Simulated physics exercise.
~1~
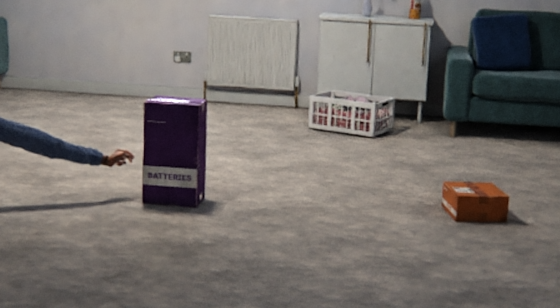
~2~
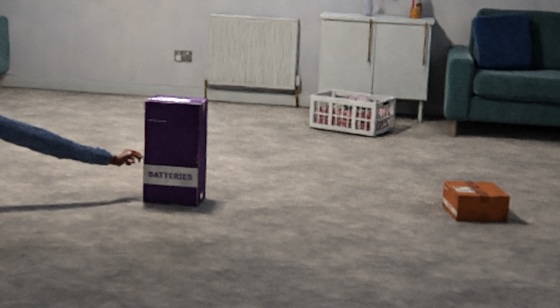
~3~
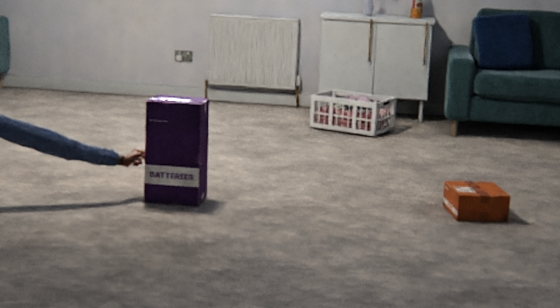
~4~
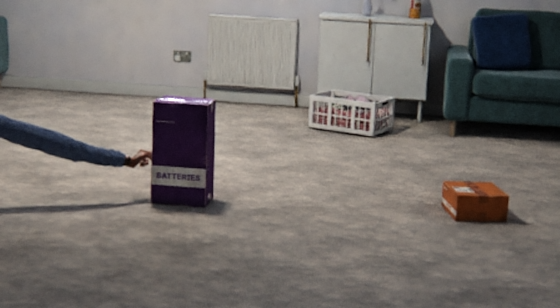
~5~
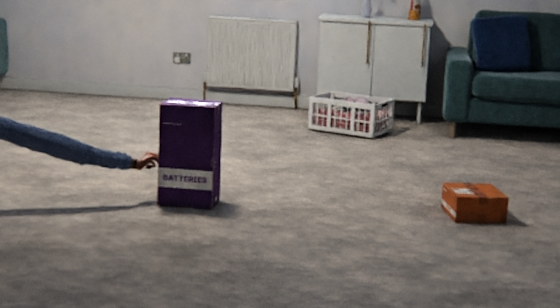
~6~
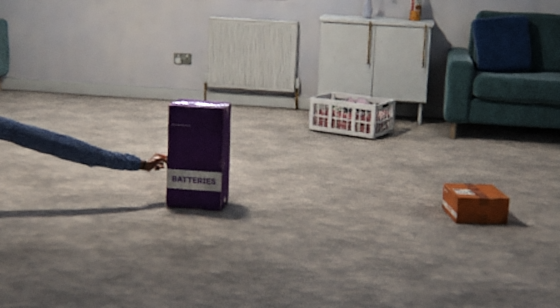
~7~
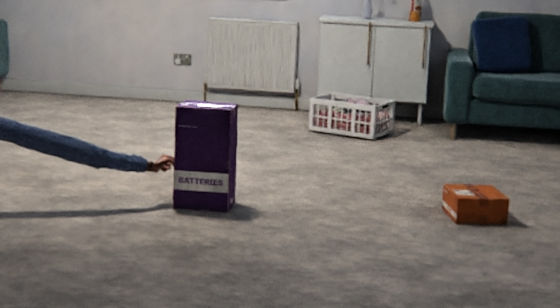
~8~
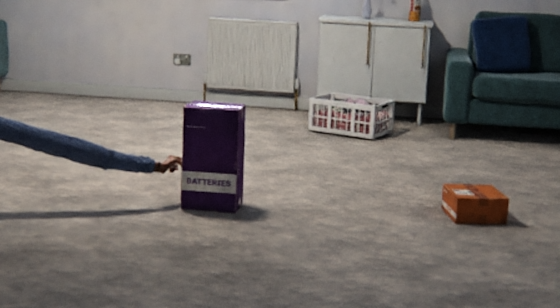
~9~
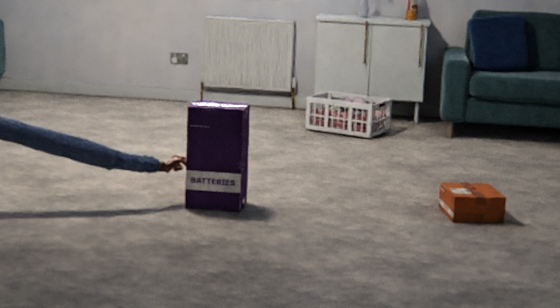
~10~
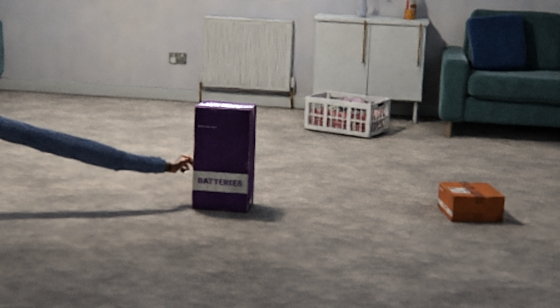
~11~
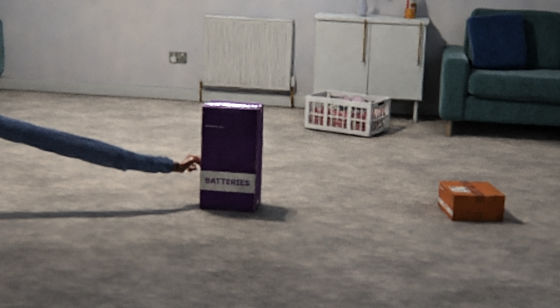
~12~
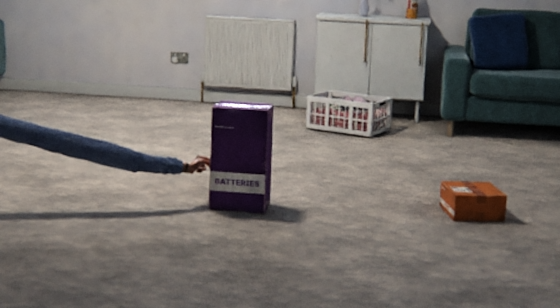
Living room floor, an outstretched hand slowly pushing a tall purple box rightward, the box staying upright short of an orange parcel.
